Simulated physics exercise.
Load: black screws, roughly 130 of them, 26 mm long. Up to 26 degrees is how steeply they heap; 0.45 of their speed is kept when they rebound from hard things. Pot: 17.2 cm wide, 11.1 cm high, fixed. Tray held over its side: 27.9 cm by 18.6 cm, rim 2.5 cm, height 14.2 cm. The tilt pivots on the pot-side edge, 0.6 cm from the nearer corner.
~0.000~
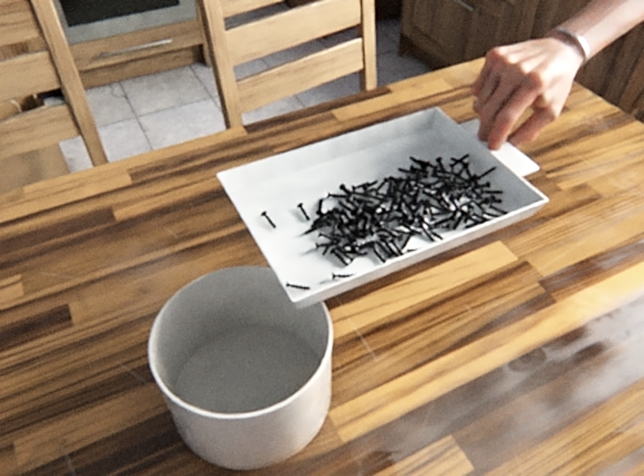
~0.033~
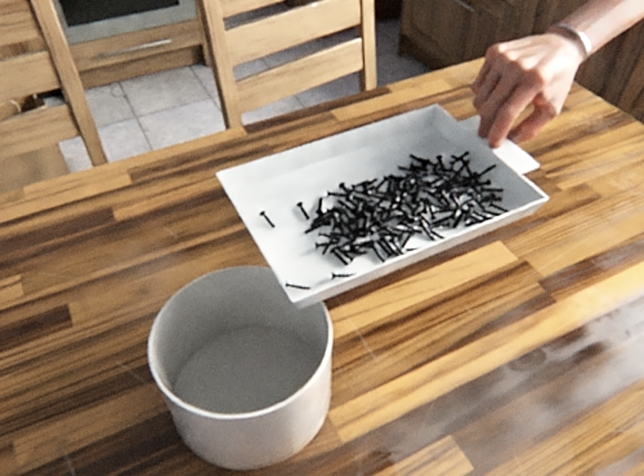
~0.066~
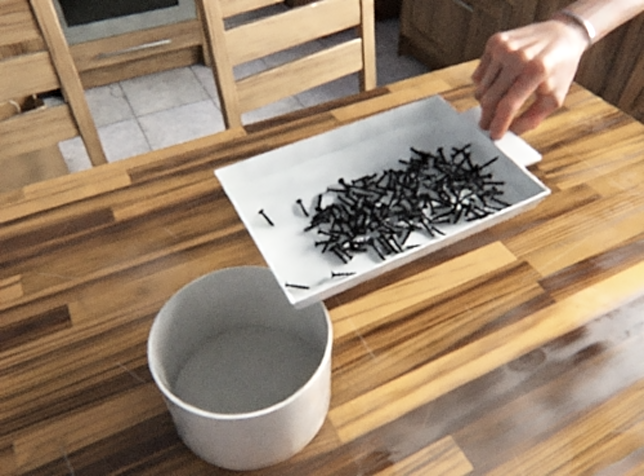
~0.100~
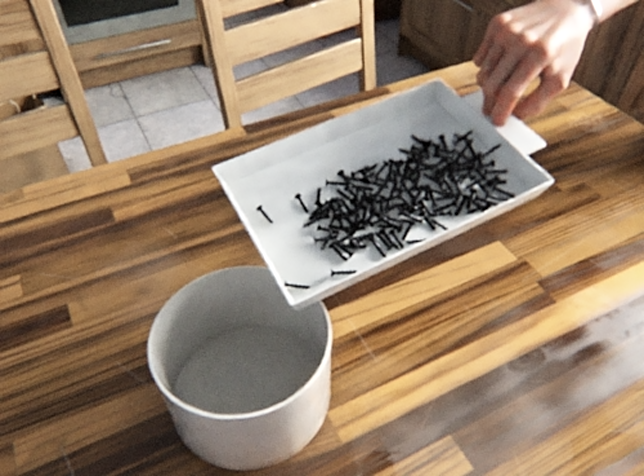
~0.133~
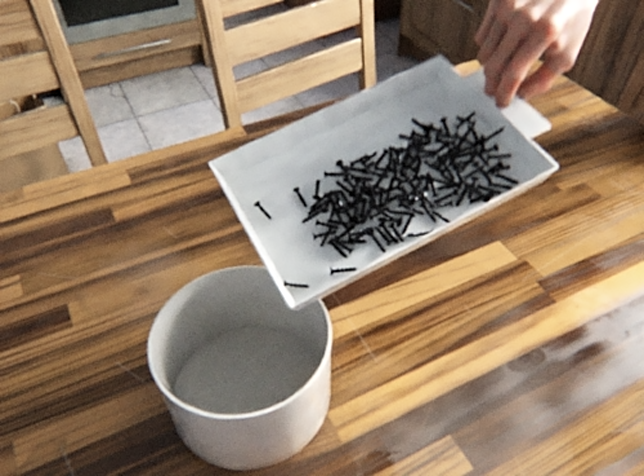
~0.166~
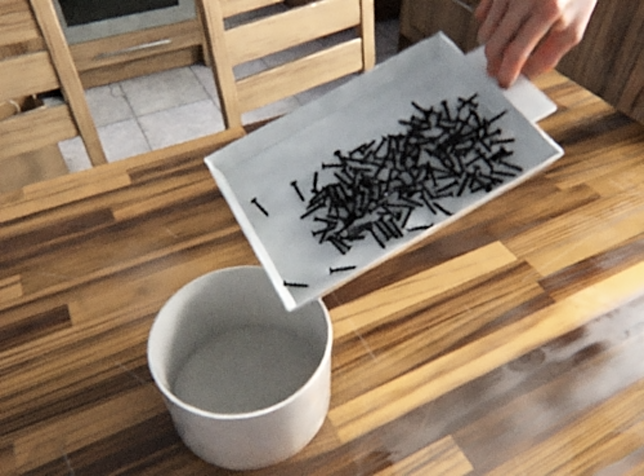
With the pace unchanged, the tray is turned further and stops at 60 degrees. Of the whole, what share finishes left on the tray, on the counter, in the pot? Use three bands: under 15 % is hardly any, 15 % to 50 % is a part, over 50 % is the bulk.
Shares - tray: A part; counter: Hardly any; pot: The bulk.
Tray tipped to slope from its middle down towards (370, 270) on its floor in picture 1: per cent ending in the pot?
20 %.
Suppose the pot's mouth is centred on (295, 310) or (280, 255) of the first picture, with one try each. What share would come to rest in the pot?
Estimates: 50 in a hundred and 0 in a hundred.
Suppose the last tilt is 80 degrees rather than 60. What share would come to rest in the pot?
It would land at about 80 percent.
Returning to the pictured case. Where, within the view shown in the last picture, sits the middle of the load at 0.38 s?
Near pixel (368, 179).
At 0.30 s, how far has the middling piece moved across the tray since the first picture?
I'd say close to 1 centimetres.
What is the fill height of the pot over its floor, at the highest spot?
Some 2.0 cm up.
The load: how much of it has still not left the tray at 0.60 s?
Close to 75 in a hundred parts of the load.
After 0.30 s, tilt 43 degrees; the tray holds 100 %, the pot 0 %.
After 0.38 s, tilt 56 degrees; the tray holds 100 %, the pot 0 %.
After 0.60 s, tilt 60 degrees; the tray holds 75 %, the pot 10 %.
By 2.2 s all is still; tray 30 %, counter 10 %, pot 60 %.
